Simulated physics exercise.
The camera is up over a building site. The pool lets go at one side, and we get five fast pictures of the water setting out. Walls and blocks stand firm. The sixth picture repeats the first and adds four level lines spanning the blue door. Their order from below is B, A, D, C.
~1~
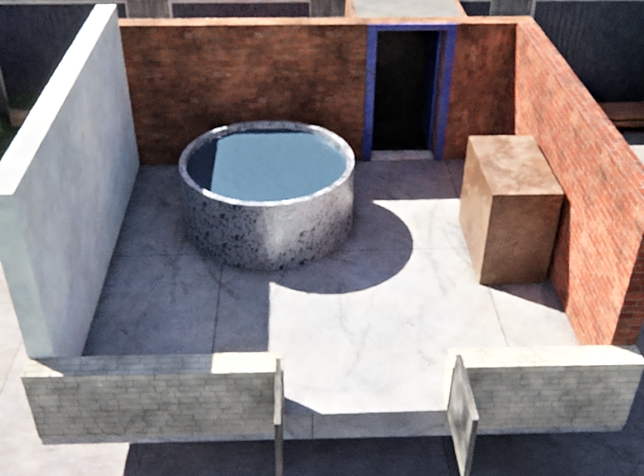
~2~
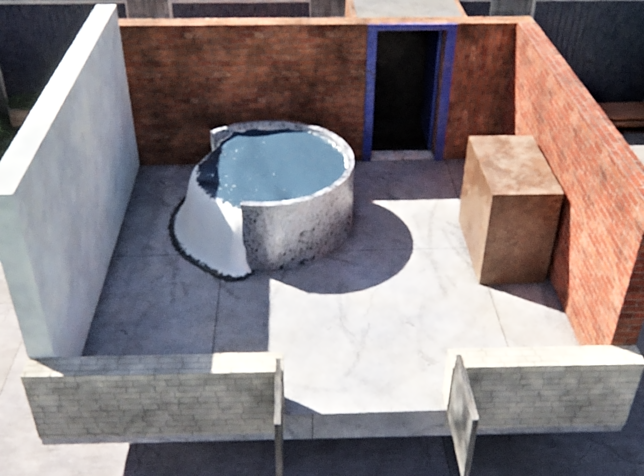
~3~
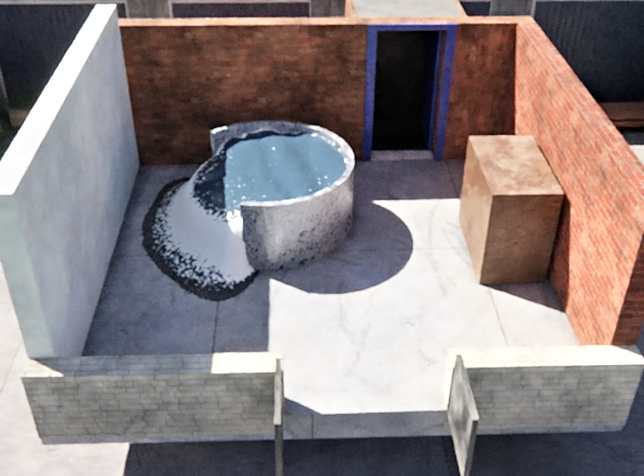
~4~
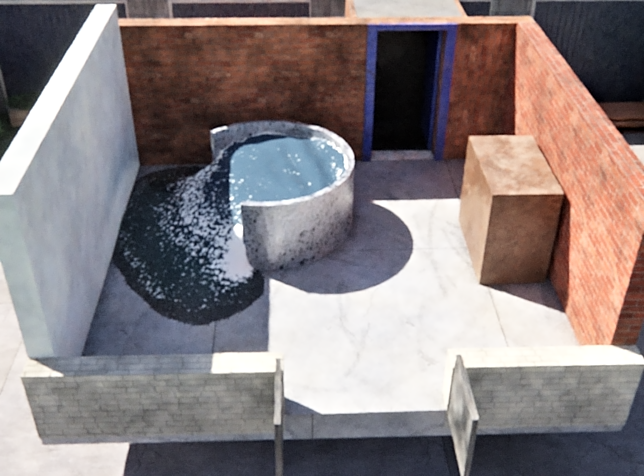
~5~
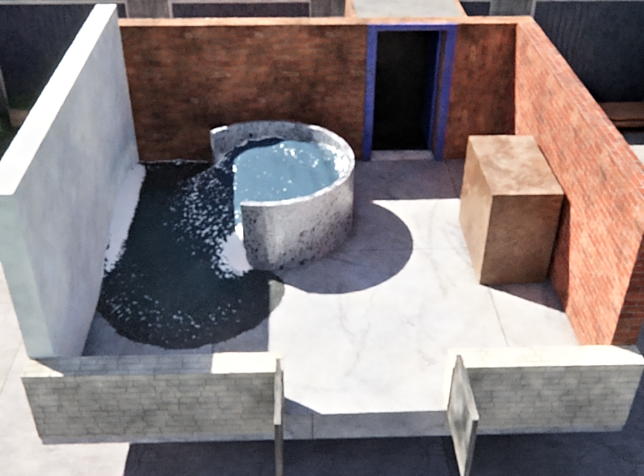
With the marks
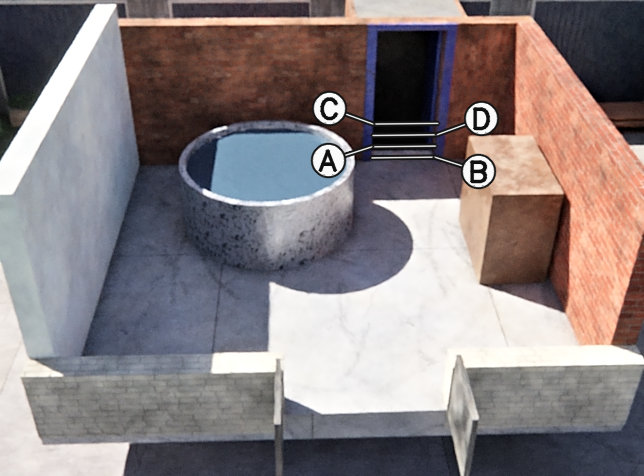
The clip shows a round stone pool of water in a walled yard with a blue-framed doorway. Its left side opens and water pours out, spreading across the paved ground toward the pale left wall and the front.
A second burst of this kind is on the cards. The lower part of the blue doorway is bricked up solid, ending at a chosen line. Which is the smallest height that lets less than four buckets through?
A will do.
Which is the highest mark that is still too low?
That would be B.
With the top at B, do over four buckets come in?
Yes, it does.
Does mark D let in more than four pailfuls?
No, that is safe.
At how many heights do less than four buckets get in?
Three of the four.
On the marked copy, A at (403, 146); B at (403, 157); C at (405, 123); D at (404, 135); from the bottom up B, A, D, C.
If A is chosen, nothing gets over.
If B is chosen, about 8 bucketfuls get in.
If C is chosen, nothing gets over.
If D is chosen, nothing gets over.
